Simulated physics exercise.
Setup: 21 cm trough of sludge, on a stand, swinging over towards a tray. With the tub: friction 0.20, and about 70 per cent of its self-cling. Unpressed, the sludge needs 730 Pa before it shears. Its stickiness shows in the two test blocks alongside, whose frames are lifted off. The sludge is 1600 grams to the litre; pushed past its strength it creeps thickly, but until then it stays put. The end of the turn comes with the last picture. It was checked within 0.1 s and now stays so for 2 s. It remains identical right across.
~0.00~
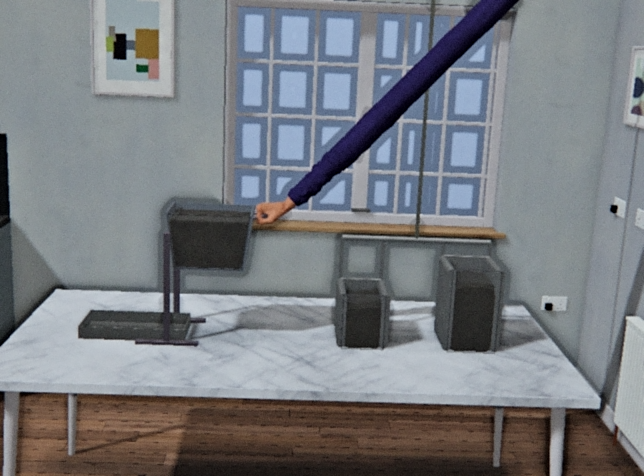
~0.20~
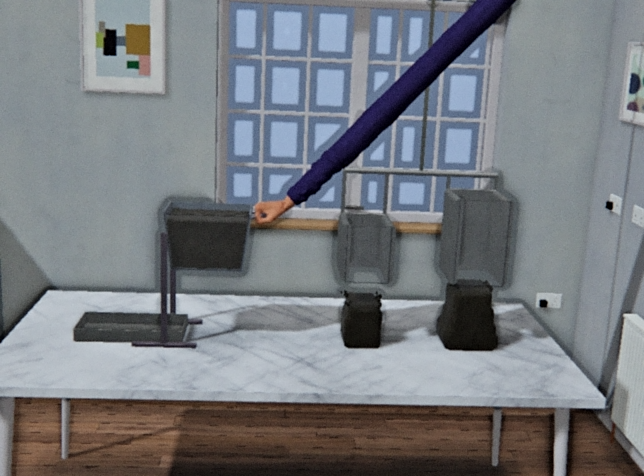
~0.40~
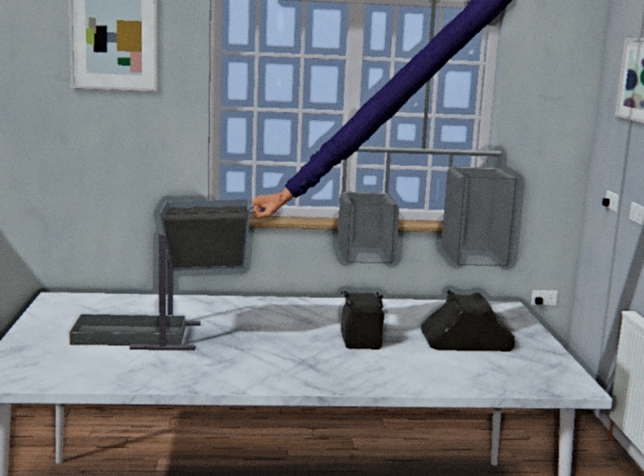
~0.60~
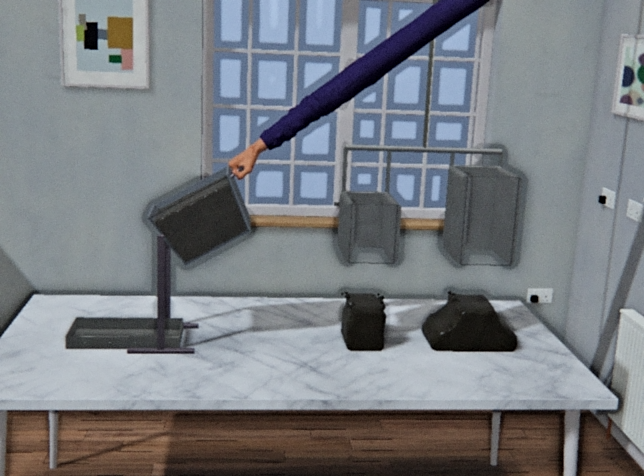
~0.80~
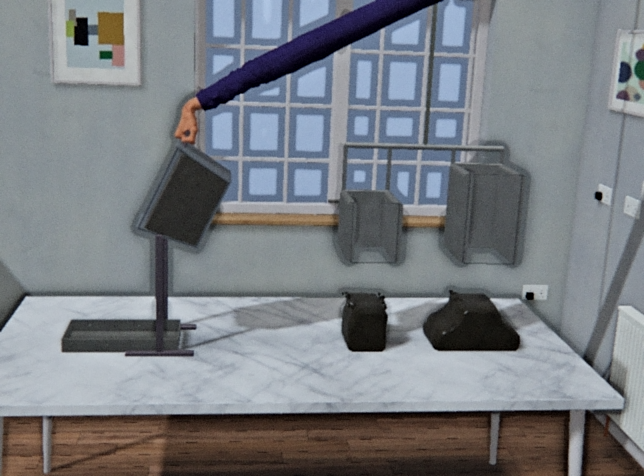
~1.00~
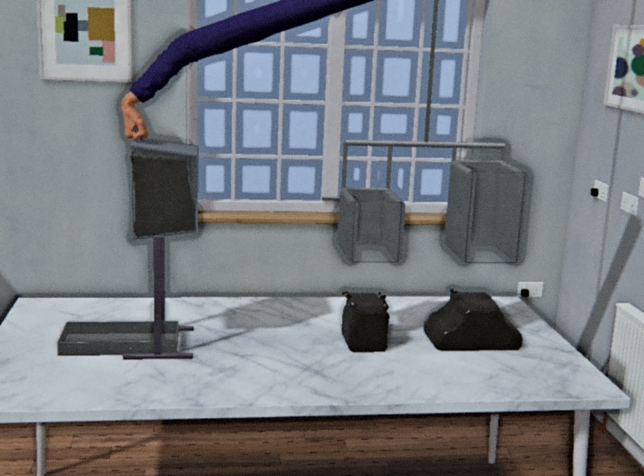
On a marble-topped table in a grey room with a window, two clear open casings rise off two dark blocks, and the taller block slumps into a low, wide mound while the smaller sinks slightly. Then a purple-sleeved arm turns a tub of dark sludge leftward on its stand until it is on its side.
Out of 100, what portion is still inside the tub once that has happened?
I would say roughly 32 per cent remains in the tub.
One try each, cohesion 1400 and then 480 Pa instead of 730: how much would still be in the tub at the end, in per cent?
The two runs give near 45 % and near 25 % respectively.
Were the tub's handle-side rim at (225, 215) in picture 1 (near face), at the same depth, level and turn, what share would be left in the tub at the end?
I'd guess around 60 per cent remains.
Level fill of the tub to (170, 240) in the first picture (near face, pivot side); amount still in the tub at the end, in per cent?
Result: Approx. 60 % remaining in tub.
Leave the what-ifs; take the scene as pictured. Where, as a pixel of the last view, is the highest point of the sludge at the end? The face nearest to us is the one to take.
Roughly at pixel (174, 208).
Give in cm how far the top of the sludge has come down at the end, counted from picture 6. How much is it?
Roughly 17 cm.
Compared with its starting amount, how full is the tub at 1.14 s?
About 70 %.
By 1.14 s, the tub is at 90 degrees and holds 72 %.
By 1.31 s, the tub is at 90 degrees and holds 38 %.
By 1.48 s, the tub is at 90 degrees and holds 32 %.
By 1.65 s, the tub is at 90 degrees and holds 32 %.
By 3.00 s, at the end, the tub is at 90 degrees and holds 32 %.
